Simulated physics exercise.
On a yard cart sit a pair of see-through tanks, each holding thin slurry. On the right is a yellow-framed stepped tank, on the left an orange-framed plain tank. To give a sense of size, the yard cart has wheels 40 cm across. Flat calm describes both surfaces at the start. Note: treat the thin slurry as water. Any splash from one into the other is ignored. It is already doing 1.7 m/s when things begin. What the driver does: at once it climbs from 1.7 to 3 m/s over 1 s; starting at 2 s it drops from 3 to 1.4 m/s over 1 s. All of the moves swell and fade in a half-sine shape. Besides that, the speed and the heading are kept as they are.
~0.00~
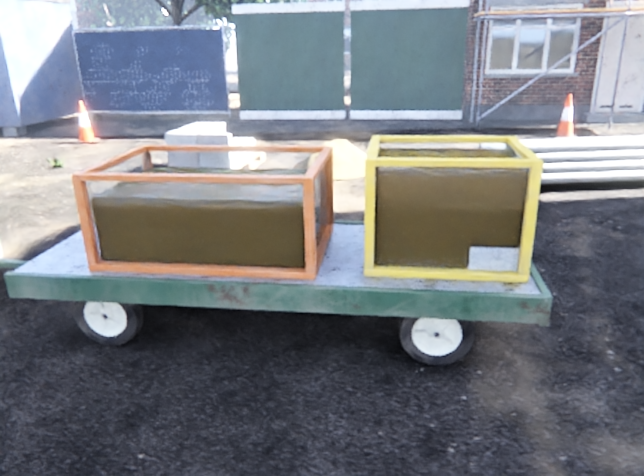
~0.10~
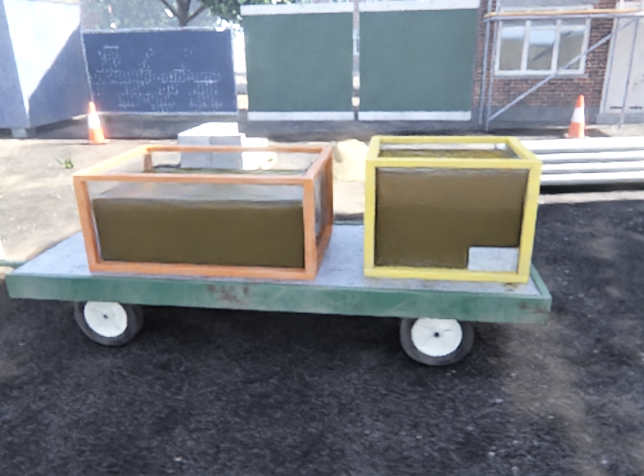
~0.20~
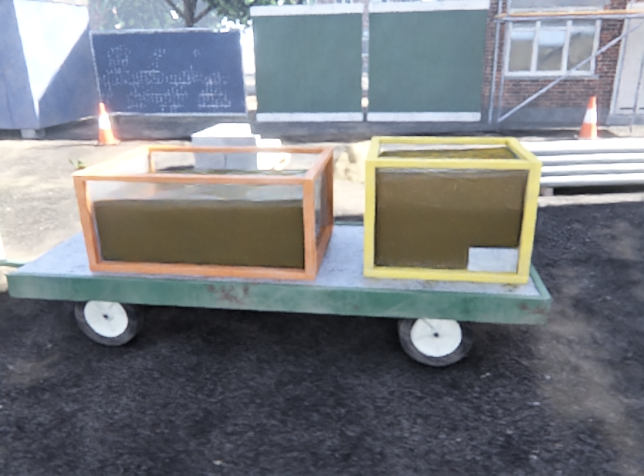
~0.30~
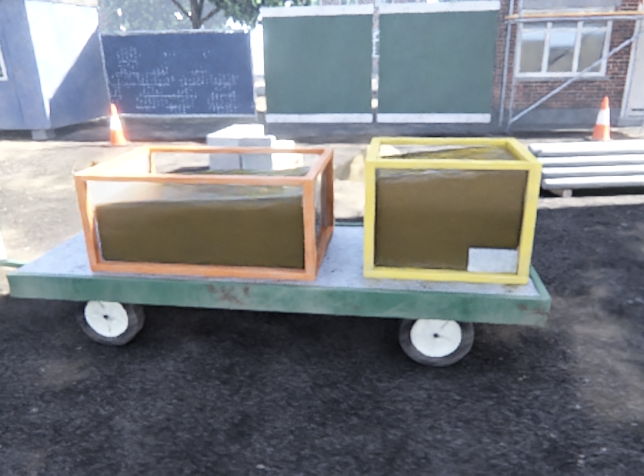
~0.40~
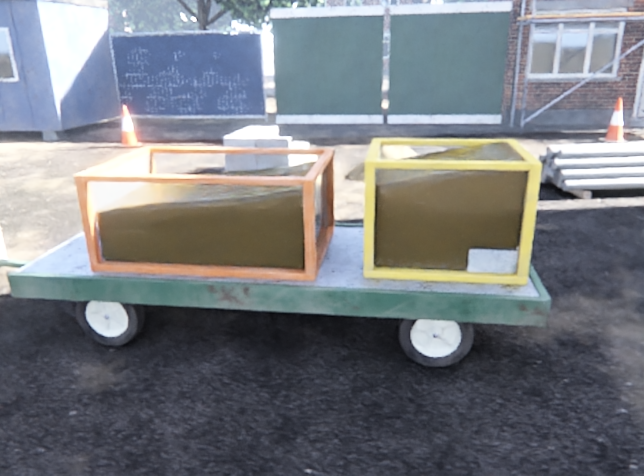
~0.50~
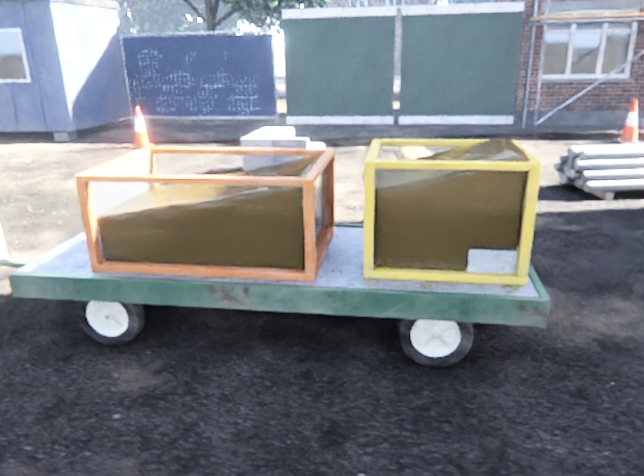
A flat green yard cart with pale-hubbed wheels is seen side-on from close by, on dark ground in a yard with blue and green panels, orange cones and a brick building behind. An orange-framed clear tank sits on the left and a yellow-framed one on the right, both holding brown liquid. The background slides steadily right as the camera keeps level with the cart, and the liquid, flat at first, slopes upward to the right in both tanks.
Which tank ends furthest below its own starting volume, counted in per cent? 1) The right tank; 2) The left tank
The left tank.
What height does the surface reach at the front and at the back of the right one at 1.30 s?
Close to 60 cm at the front end and 44 cm at the back end.
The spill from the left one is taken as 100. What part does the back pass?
Some 20 per cent of it.
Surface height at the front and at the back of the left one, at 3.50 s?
Front level 26 cm, back level 64 cm.
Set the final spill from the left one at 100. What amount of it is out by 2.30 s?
Around 10 percent of it.
Then, 1.30 s in, the left one has lost 1 per cent, over the back (front 49 cm, back 33 cm); the right one has lost 2 per cent, over the back (front 59 cm, back 45 cm).
Then, 2.30 s in, the left one has lost 2 per cent, over the back and the front (front 33 cm, back 56 cm); the right one has lost 2 per cent, over the back (front 63 cm, back 44 cm).
Then, 3.50 s in, the left one has lost 9 per cent, over the front, a little elsewhere (front 26 cm, back 63 cm); the right one has lost 5 per cent, over the front and the back, a little elsewhere (front 49 cm, back 51 cm).
Then, 5.99 s in, the left one has lost 15 per cent, over the front, a little elsewhere; the right one has lost 5 per cent, over the front and the back, a little elsewhere.
